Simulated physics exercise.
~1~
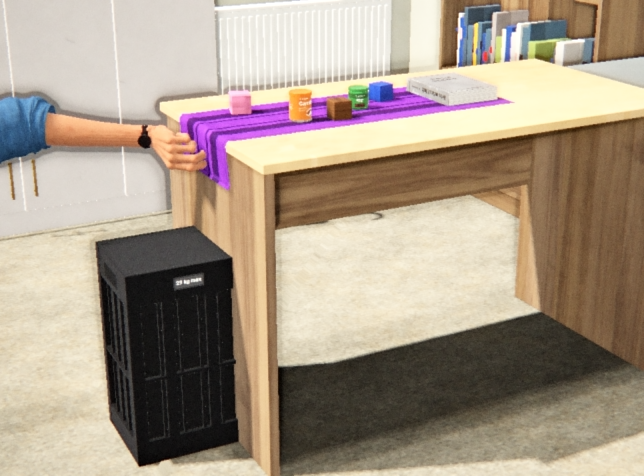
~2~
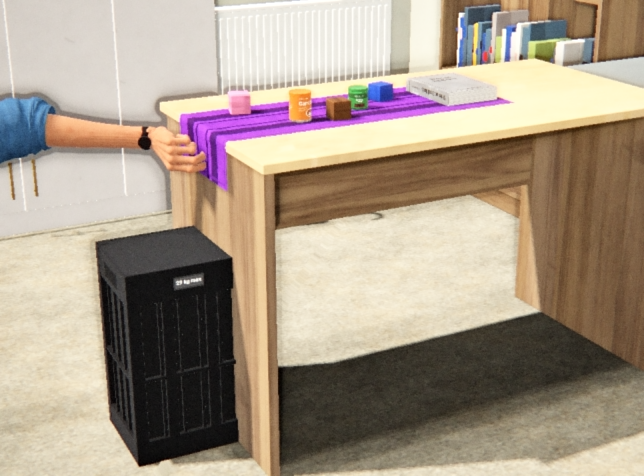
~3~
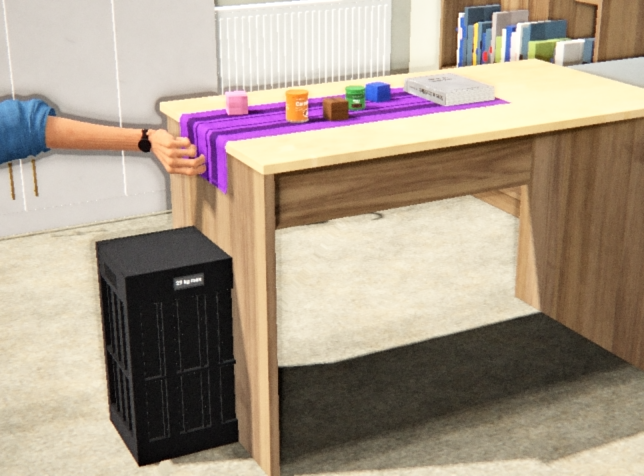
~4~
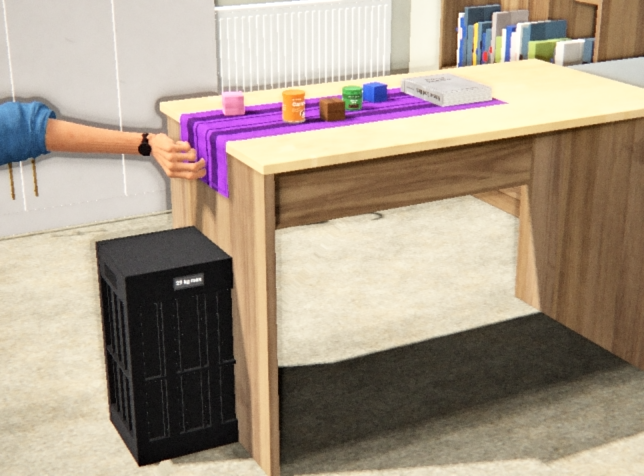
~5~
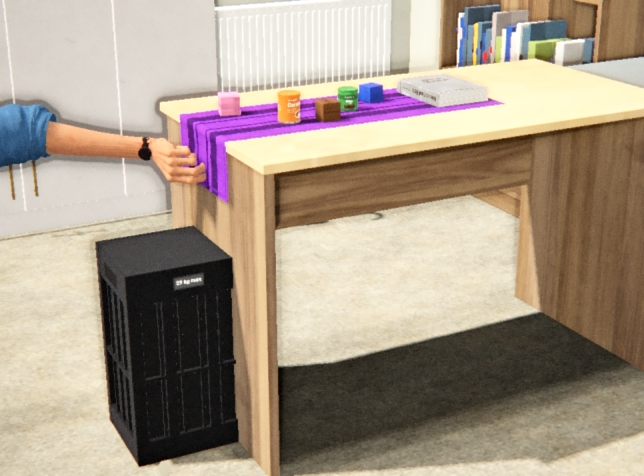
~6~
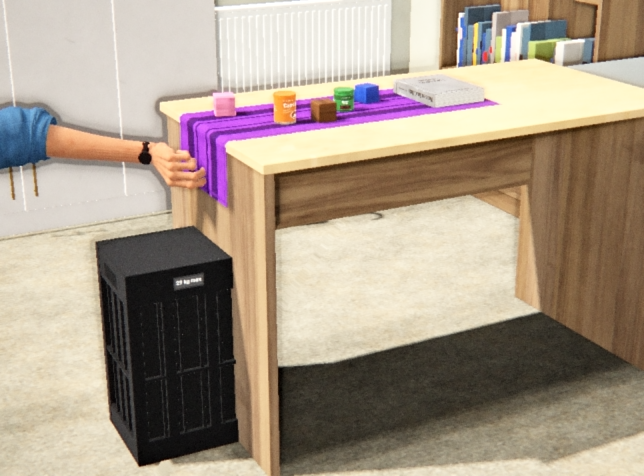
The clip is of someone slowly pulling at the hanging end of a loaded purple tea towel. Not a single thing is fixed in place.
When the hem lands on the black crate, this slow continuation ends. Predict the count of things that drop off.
Count: One.
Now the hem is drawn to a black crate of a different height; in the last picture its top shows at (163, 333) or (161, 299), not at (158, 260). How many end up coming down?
Then 3, then 2.
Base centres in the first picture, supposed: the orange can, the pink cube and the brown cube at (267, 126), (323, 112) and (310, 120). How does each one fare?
Looks like the orange can ends up down, the pink cube hangs in there, and the brown cube hangs in there.
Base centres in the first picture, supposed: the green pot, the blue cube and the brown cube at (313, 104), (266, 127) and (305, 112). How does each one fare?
Green pot stays, blue cube gone, brown cube stays.
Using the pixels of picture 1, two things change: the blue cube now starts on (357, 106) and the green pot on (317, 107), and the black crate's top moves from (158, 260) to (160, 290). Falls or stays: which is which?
Here's what happens: The blue cube remains aboard, the green pot remains aboard.
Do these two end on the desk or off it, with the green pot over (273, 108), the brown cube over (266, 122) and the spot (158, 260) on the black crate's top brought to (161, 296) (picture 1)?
Result: Green pot gone, brown cube gone.
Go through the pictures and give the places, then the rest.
In the first frame, hem (229, 190); pink cube (240, 93); orange can (300, 91); brown cube (339, 99); green pot (358, 87); blue cube (381, 83); top of the crate (158, 260).
In the second frame, hem (227, 191); pink cube (239, 93).
In the third frame, hem (226, 194); orange can (297, 92).
In the fourth frame, hem (228, 198); brown cube (332, 100); top of the crate (158, 260).
In the fifth frame, hem (228, 203); green pot (348, 88).
In the sixth frame, hem (227, 207); pink cube (224, 95); orange can (285, 93); brown cube (324, 101); green pot (344, 89); blue cube (367, 85).
Early on, hem near (204, 213); all still up.
Midway, hem on the crate; pink cube gone.
Finally, hem on the crate; pink cube gone. The answer is one.
